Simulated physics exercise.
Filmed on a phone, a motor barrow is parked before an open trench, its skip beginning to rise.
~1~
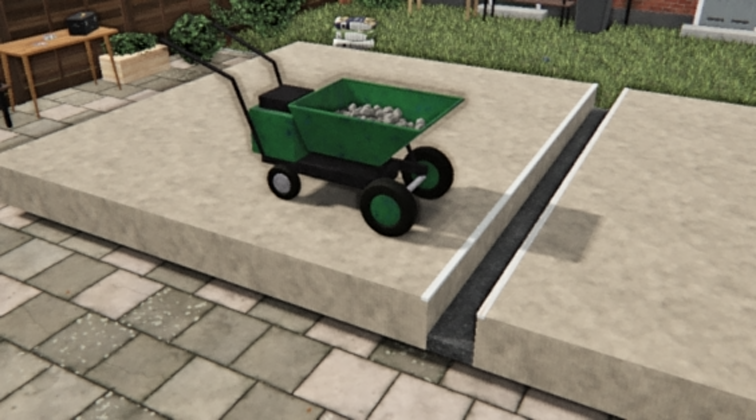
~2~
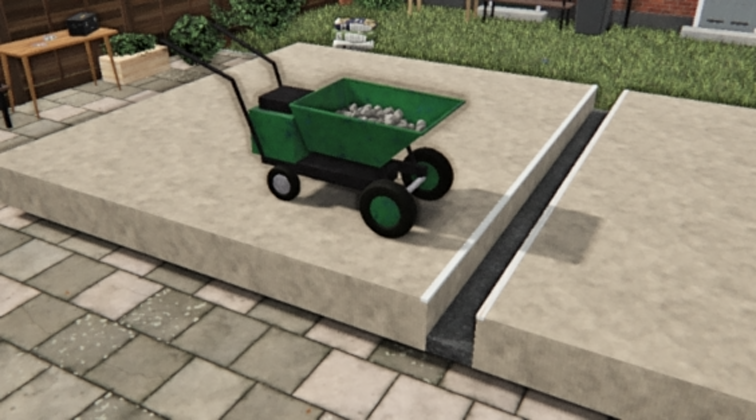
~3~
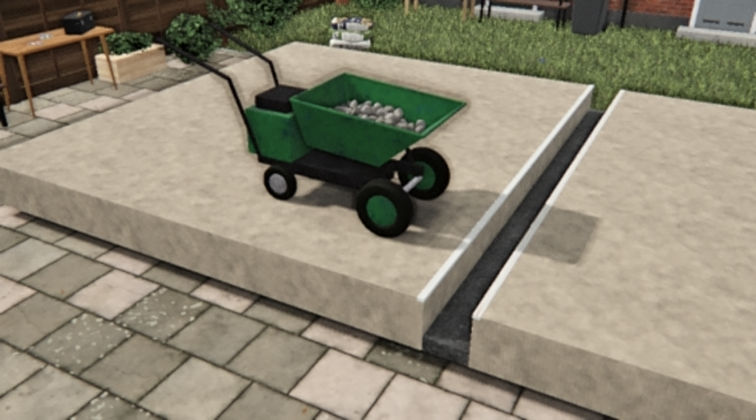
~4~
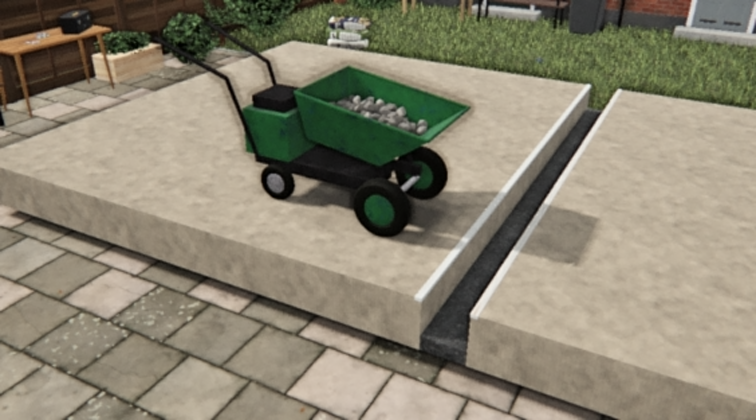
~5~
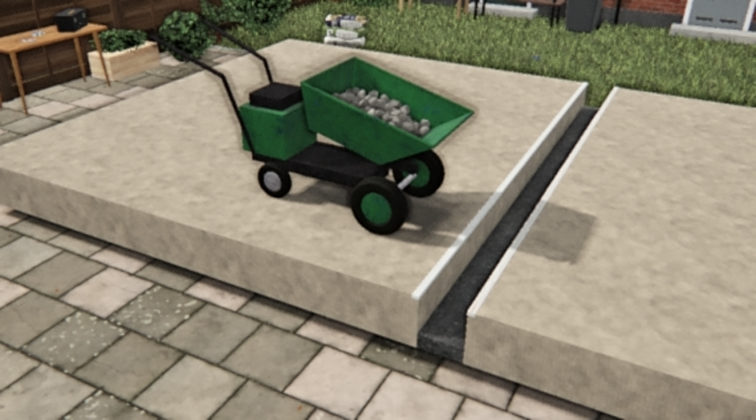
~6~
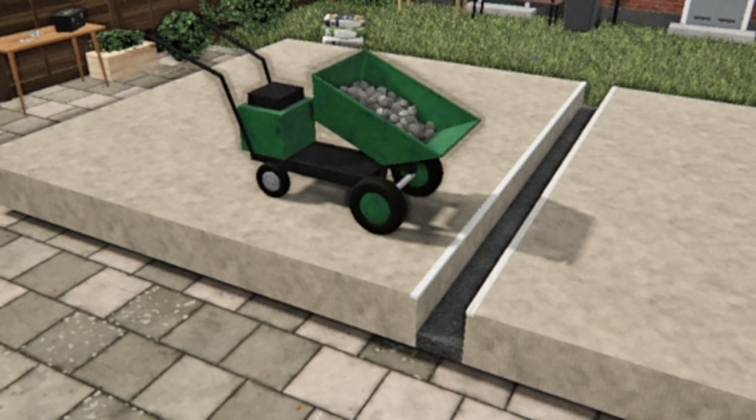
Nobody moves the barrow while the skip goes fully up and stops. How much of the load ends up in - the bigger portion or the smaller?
The bigger portion ends up in.
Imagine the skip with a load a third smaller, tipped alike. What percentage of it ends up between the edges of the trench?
I'd say close to 100 per cent of it.
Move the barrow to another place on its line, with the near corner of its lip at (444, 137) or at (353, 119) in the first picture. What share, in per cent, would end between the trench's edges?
About 10 per cent, then about 30 per cent.
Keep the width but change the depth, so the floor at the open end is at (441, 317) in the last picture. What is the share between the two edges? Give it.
About 60 %.
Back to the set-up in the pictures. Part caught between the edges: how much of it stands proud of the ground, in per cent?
Something like 0 in a hundred.
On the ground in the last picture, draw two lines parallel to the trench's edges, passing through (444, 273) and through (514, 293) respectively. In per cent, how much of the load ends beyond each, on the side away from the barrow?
The first comes to 90 per cent, the second to 10 per cent.
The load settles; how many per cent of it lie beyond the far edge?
Near 10 in every hundred.
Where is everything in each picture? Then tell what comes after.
Lip of the skip (421, 132), level; top of the load (373, 121), broken stones; first edge of the trench (445, 272); far edge (499, 288), the trench under half as wide as the skip, and about as deep as wide, in the first picture.
Lip of the skip (422, 134), tipped barely; top of the load (373, 122), in the second picture.
Lip of the skip (424, 137), tipped barely; top of the load (362, 119), in the third picture.
Lip of the skip (428, 141), tipped a little; top of the load (352, 111), in the fourth picture.
Lip of the skip (433, 147), tipped clearly; top of the load (357, 105), in the fifth picture.
Lip of the skip (441, 156), tipped clearly; top of the load (355, 99); first edge of the trench (434, 270); far edge (488, 285), in the sixth picture.
Just after the last frame, skip tipped steeply; every one in the skip.
A moment on, skip tipped right over; roughly a third in the skip; roughly half in or heaped over the trench; about a tenth beyond it.
Further on, skip tipped right over; the larger part in or heaped over the trench; about a tenth beyond it.
When it is over, skip tipped right over; the larger part in or heaped over the trench; about a tenth beyond it.
